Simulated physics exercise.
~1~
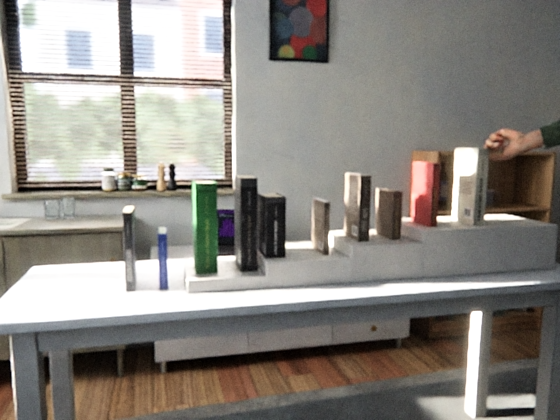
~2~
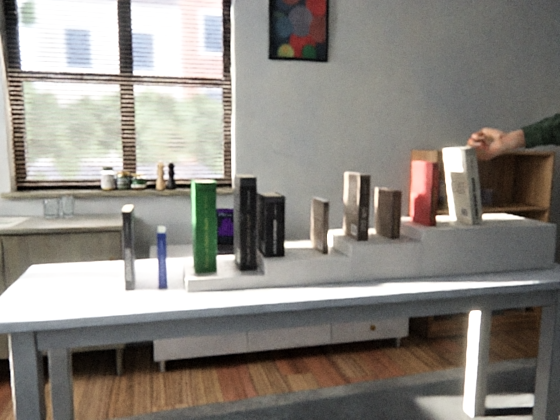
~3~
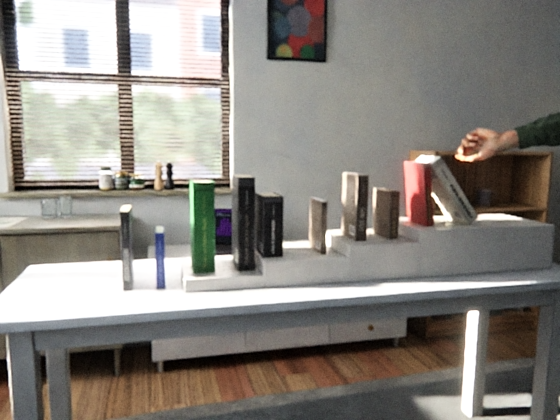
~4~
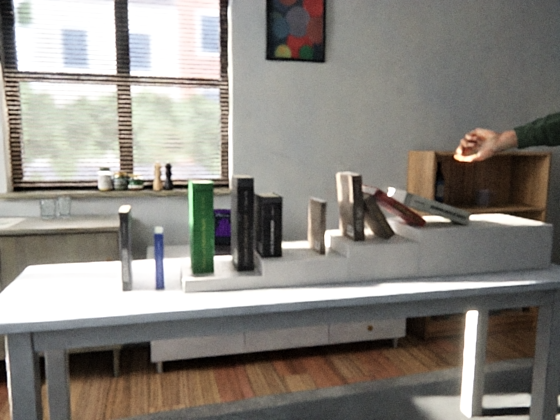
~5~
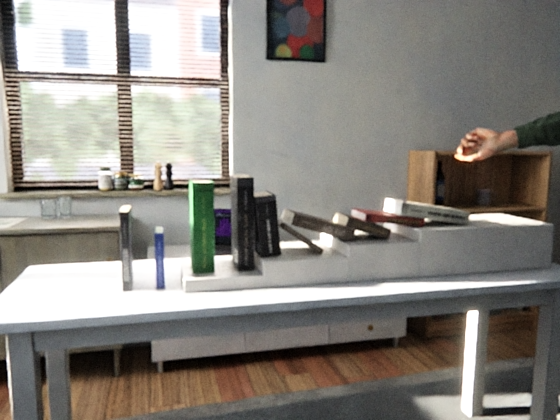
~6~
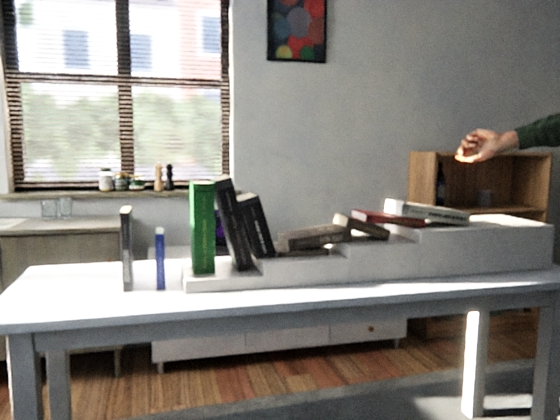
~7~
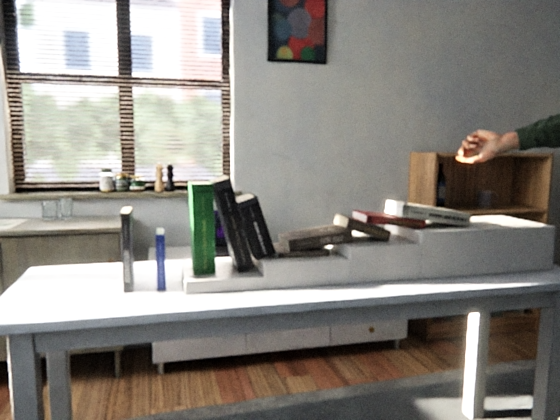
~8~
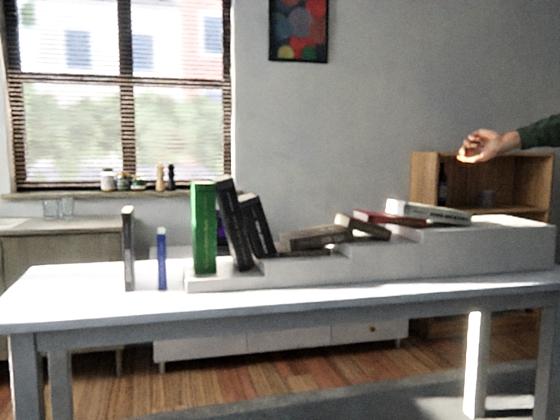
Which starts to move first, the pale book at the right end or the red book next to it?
The pale book at the right end starts to move first. It is already leaning left while the red book still stands upright, and the red one tips only afterwards.
